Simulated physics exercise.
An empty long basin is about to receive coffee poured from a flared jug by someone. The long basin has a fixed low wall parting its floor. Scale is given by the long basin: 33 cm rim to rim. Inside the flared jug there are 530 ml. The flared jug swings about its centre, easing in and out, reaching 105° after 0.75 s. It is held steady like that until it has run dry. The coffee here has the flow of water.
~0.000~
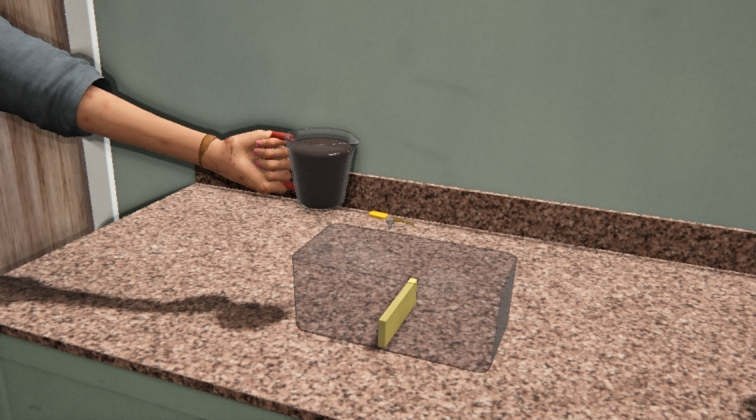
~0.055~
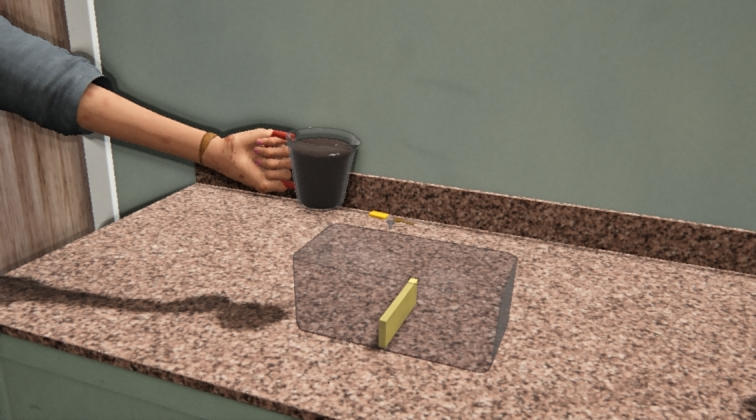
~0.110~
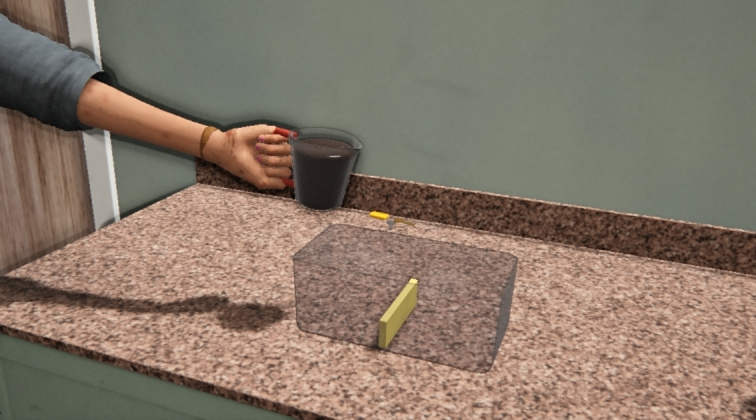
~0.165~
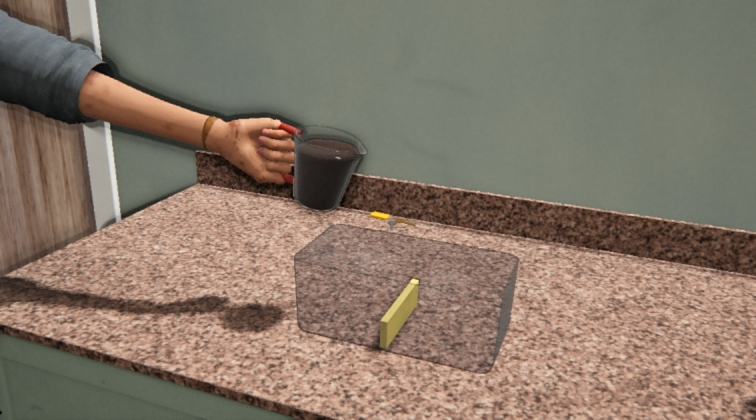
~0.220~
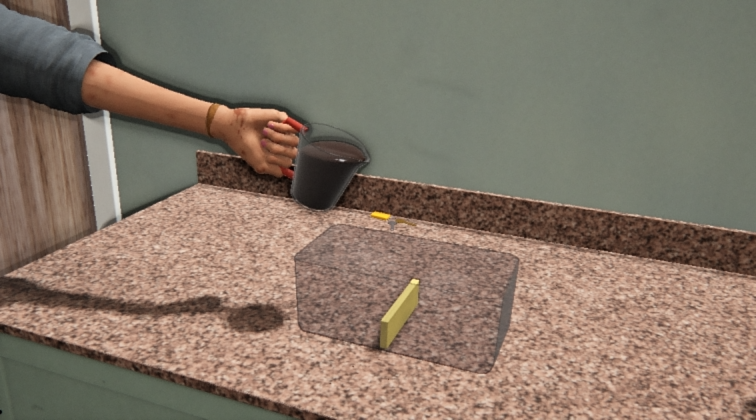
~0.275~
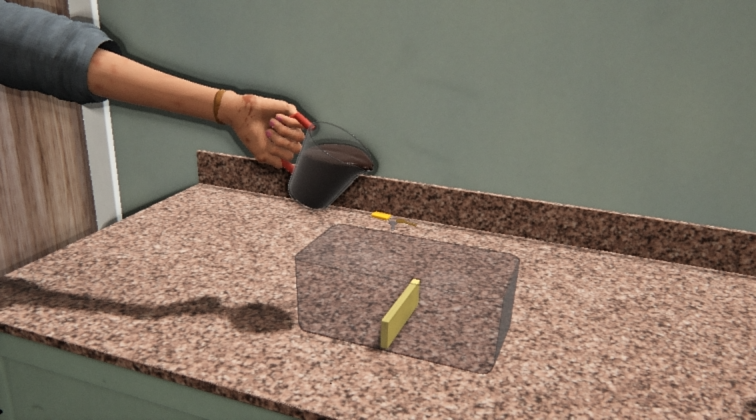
On a speckled pinkish-brown counter against a green wall, a hand reaching in from the left holds a clear jug of dark liquid by its red handle, behind a transparent basin with a yellow divider. The jug starts upright, then the hand gradually tilts it to the right.
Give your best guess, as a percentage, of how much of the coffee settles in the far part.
I would say 28 per cent of it settles there.
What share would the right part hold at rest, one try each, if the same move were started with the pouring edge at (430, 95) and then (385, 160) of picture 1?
Respectively 90 and 80 %.
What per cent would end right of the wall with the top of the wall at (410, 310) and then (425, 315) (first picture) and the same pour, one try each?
Respectively 15 and 15 %.
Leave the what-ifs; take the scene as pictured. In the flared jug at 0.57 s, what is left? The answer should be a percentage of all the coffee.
About 50 per cent.
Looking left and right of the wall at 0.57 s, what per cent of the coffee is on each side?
Roughly 10 sits left and 16 sits right.
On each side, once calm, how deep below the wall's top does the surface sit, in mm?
32 mm left, 44 mm right.
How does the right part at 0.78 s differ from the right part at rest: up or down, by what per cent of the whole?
A gain, roughly 2.
By 0.57 s the tilt is 90° and 51 per cent is still to pour, 9 is left of the wall and 16 right of it.
By 0.78 s the tilt is 105° and 8 per cent is still to pour, 57 is left of the wall and 26 right of it.
By 1.01 s the tilt is 105° and 0 per cent is still to pour, 70 is left of the wall and 27 right of it.
By 1.25 s the tilt is 105° and 0 per cent is still to pour, 71 is left of the wall and 28 right of it.
At rest 71 per cent lies left of the wall, 28 right of it and 1 outside.
